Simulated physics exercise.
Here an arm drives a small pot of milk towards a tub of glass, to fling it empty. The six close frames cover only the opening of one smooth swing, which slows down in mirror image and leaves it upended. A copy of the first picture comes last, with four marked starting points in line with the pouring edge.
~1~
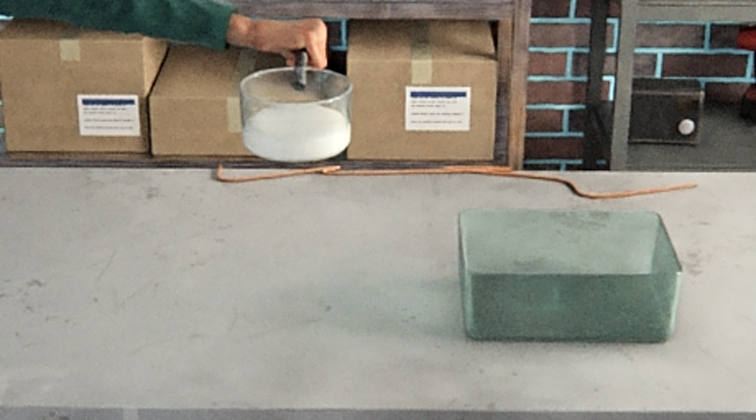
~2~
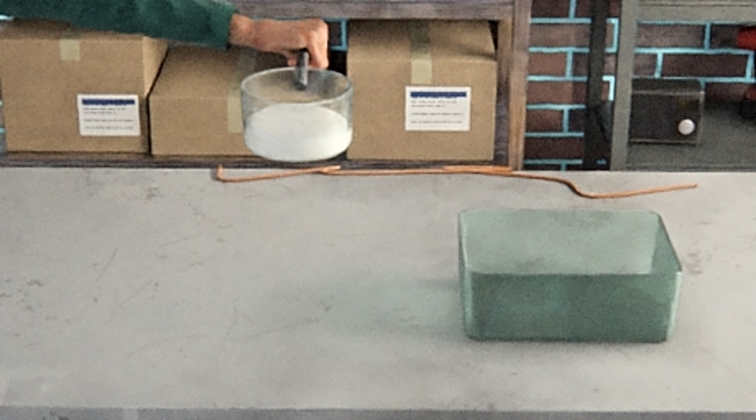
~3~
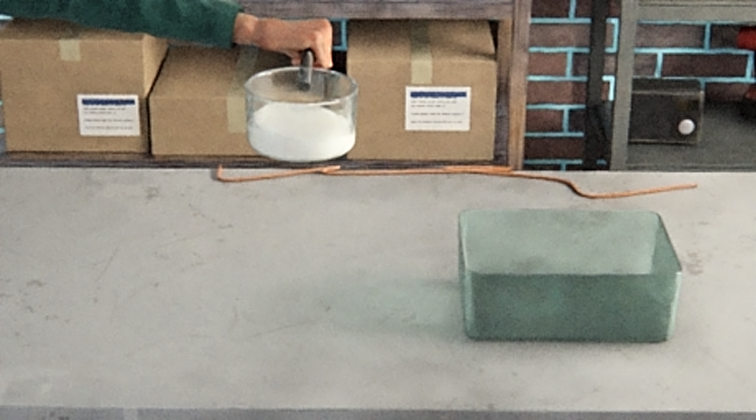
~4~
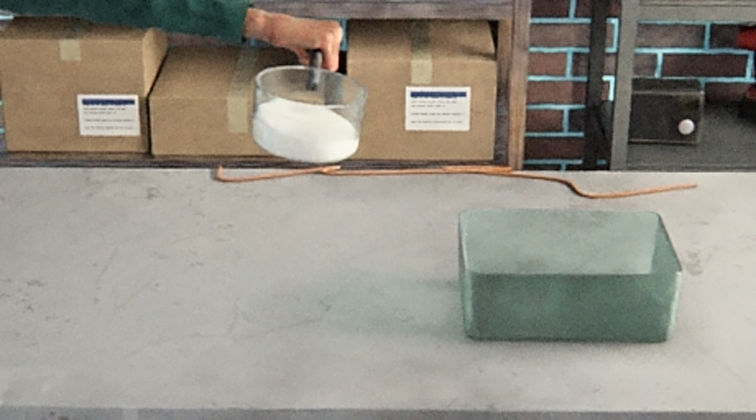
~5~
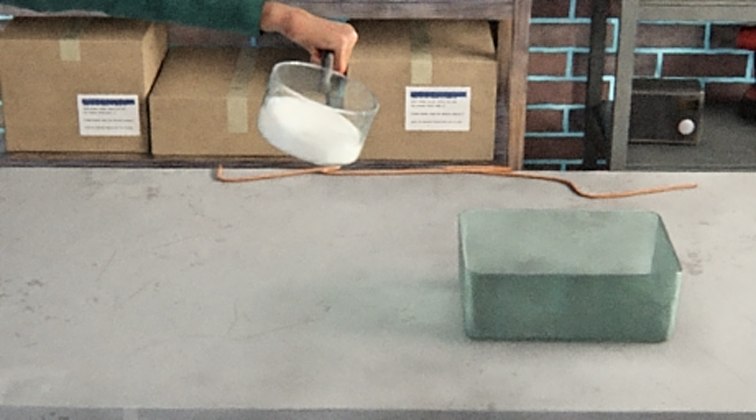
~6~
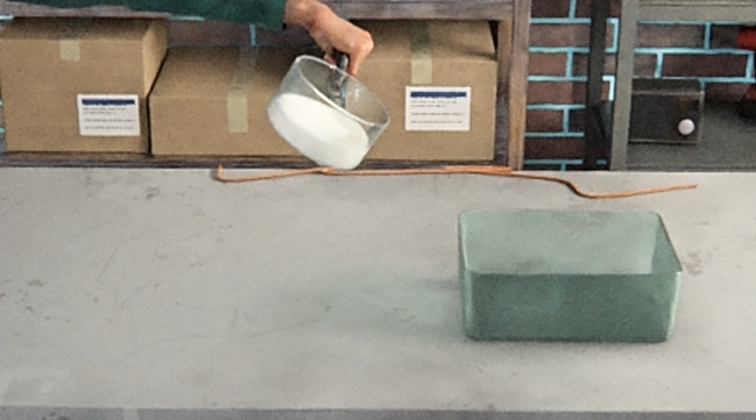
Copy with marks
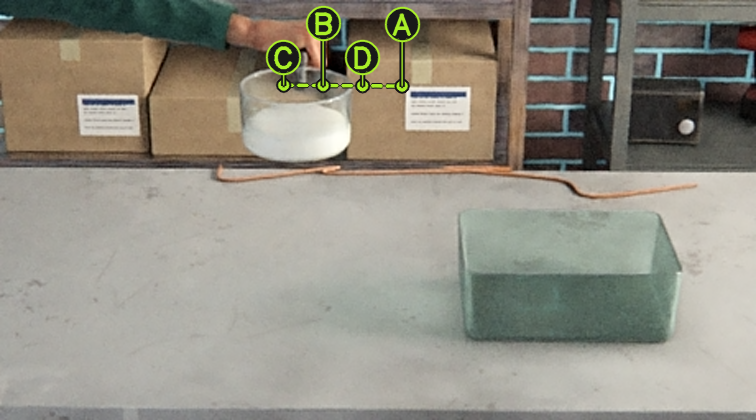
We see a hand in a green sleeve holding a small clear pot of white contents above a gray table with a greenish glass tub; the pot stays nearly still, then shifts slightly right and tilts rightward increasingly.
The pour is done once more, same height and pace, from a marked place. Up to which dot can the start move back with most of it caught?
The answer is dot B.
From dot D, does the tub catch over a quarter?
Yes, clearly.
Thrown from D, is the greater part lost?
No, not at all.
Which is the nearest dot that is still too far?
Here it is dot C.
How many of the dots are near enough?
Three.
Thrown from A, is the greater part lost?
No.
On the marked copy, A at (402, 86); B at (323, 85); C at (283, 85); D at (362, 85).
With A, about 81 % lands in the tub, 4 % falls short and 15 % goes beside or beyond.
With B, about 77 % lands in the tub, 15 % falls short and 9 % goes beside or beyond.
With C, about 8 % lands in the tub, 90 % falls short.
With D, about 80 % lands in the tub, 6 % falls short and 14 % goes beside or beyond.
